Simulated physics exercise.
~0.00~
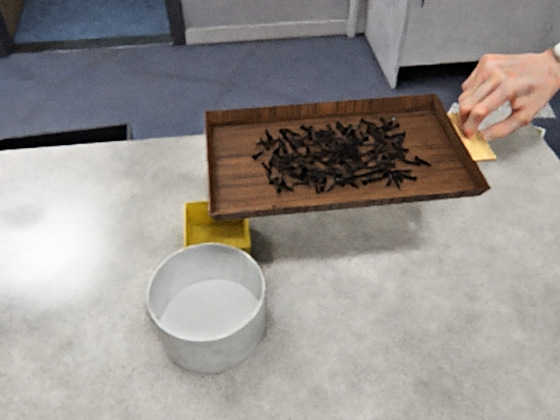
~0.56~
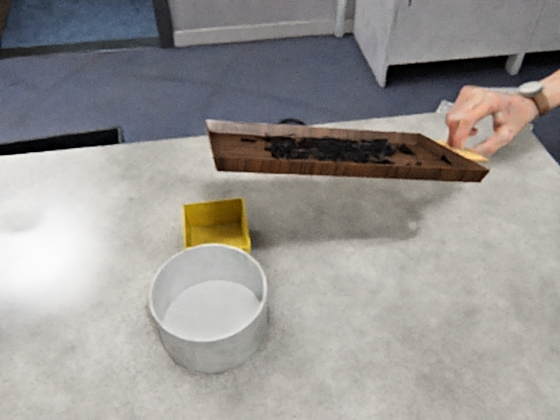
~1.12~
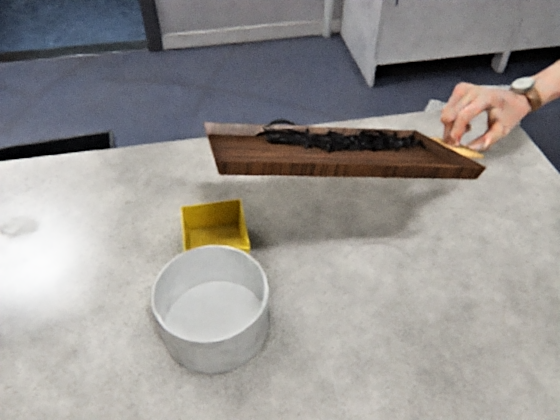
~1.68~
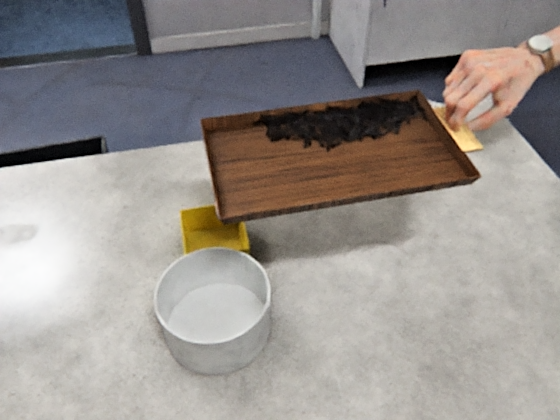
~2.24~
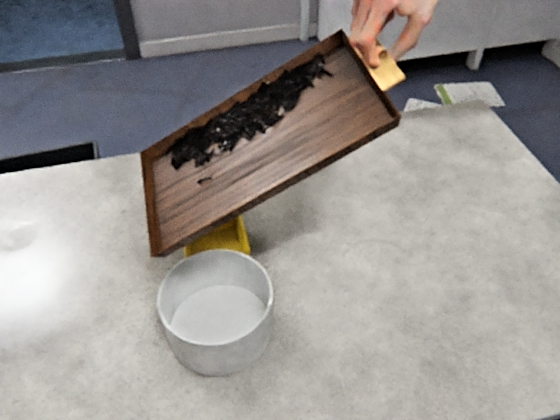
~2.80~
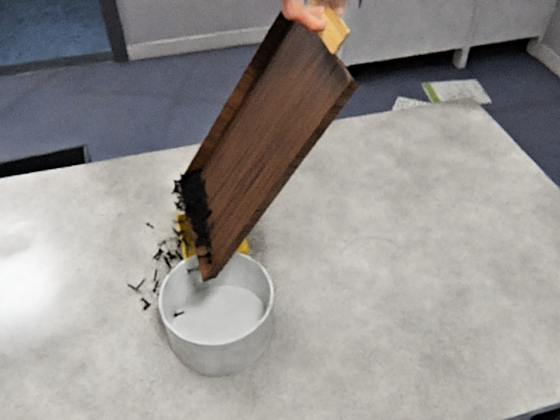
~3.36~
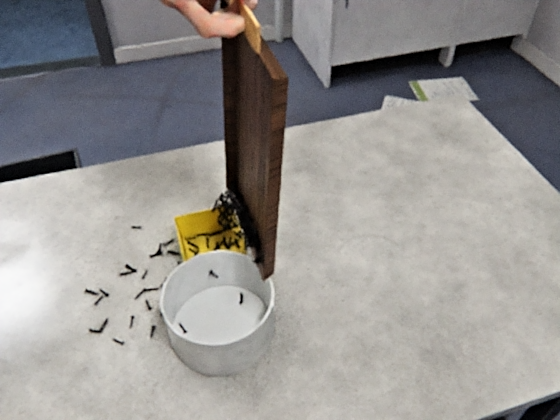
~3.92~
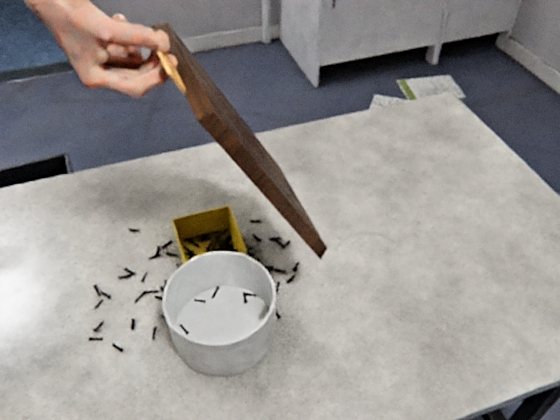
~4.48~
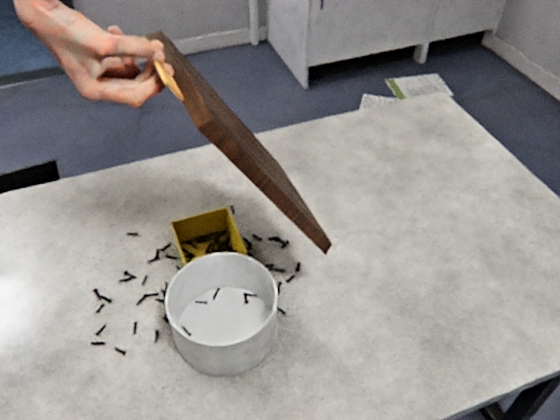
A pale grey table stands in a room with a blue floor, seen from above at an angle that drifts slightly sideways. On it sit a round white pot and, just behind, a small square yellow tin. A hand holds a dark wooden tray of black screws by its light handle, tips it briefly so the screws bunch up, and levels it. The hand then swings the tray up and leftward, tilting it steeply until the screws pour down. Many land in the yellow tin, a few in the pot, and about half lie scattered on the table as the emptied tray stays tipped above.
